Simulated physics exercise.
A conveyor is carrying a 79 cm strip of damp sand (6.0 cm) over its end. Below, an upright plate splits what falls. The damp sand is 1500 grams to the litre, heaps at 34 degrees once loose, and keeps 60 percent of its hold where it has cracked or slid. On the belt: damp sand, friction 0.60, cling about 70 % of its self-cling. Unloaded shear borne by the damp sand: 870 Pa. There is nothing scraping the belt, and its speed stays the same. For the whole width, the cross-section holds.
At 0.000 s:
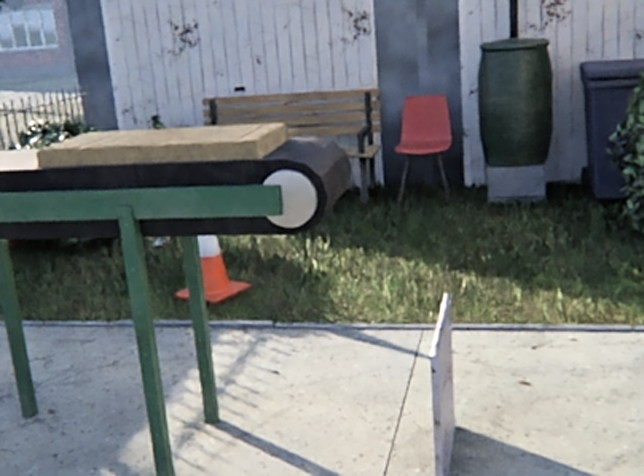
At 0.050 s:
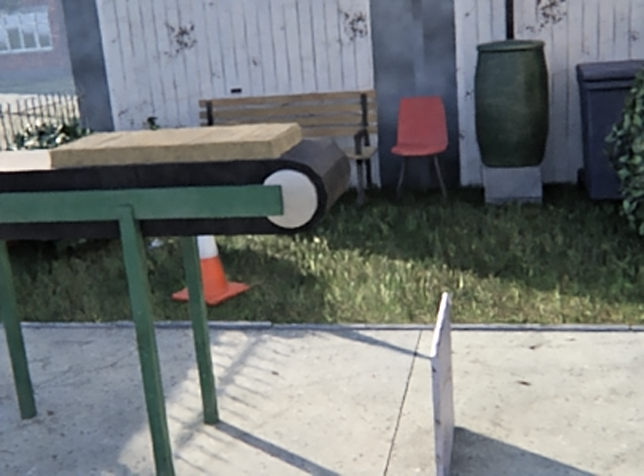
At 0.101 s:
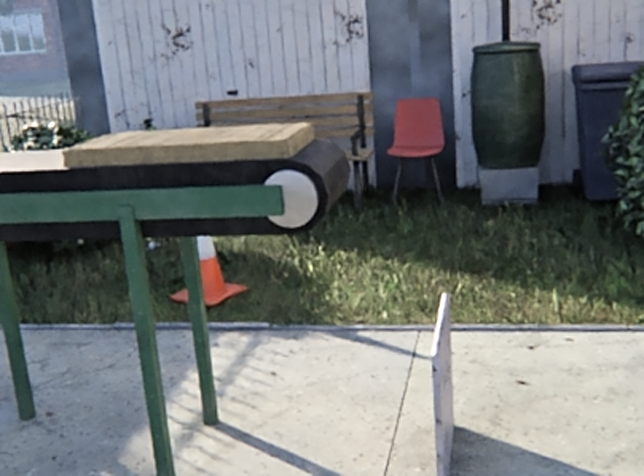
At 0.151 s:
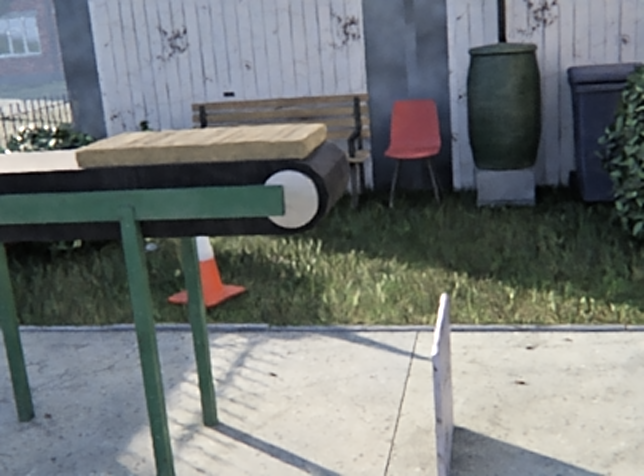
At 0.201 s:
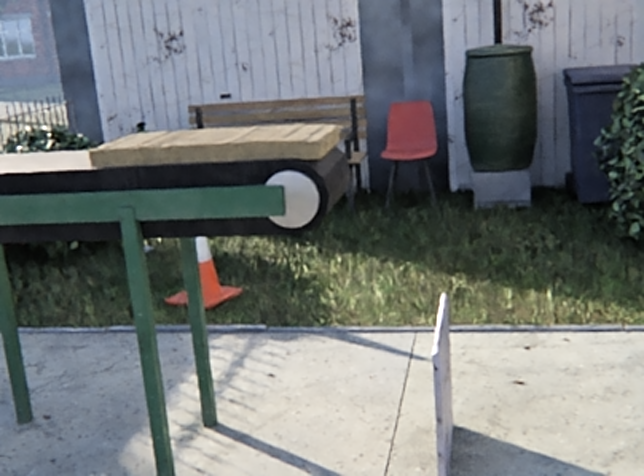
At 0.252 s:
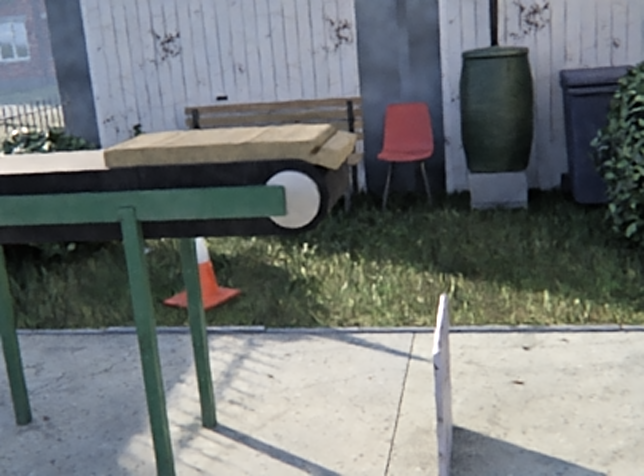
The clip opens on a green-legged conveyor carrying a flat tan slab of damp sand, with an upright plate standing on the paving and a bench, red chair and orange cone behind. The slab slides steadily right, its front passing over the end roller, and then cracks appear near its leading edge.
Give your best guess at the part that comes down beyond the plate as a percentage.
My guess is around 36 per cent.
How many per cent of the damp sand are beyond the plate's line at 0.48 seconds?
0 %.
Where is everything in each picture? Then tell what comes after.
In the first frame, foremost bit of the damp sand at (258, 152).
In the second frame, foremost bit of the damp sand at (273, 158).
In the third frame, foremost bit of the damp sand at (289, 157).
In the fourth frame, foremost bit of the damp sand at (304, 151), 6 % of it past the top of the roller, in one piece.
In the fifth frame, foremost bit of the damp sand at (321, 147), 13 % of it past the top of the roller, in one piece.
In the sixth frame, foremost bit of the damp sand at (339, 157), 19 % of it past the top of the roller, cracking.
After 0.48 s, 0 % is beyond the plate's line.
After 0.76 s, 11 % is beyond the plate's line.
After 1.03 s, 25 % is beyond the plate's line.
After 1.31 s, 36 % is beyond the plate's line.
After 2.51 s, 36 % is beyond the plate's line.
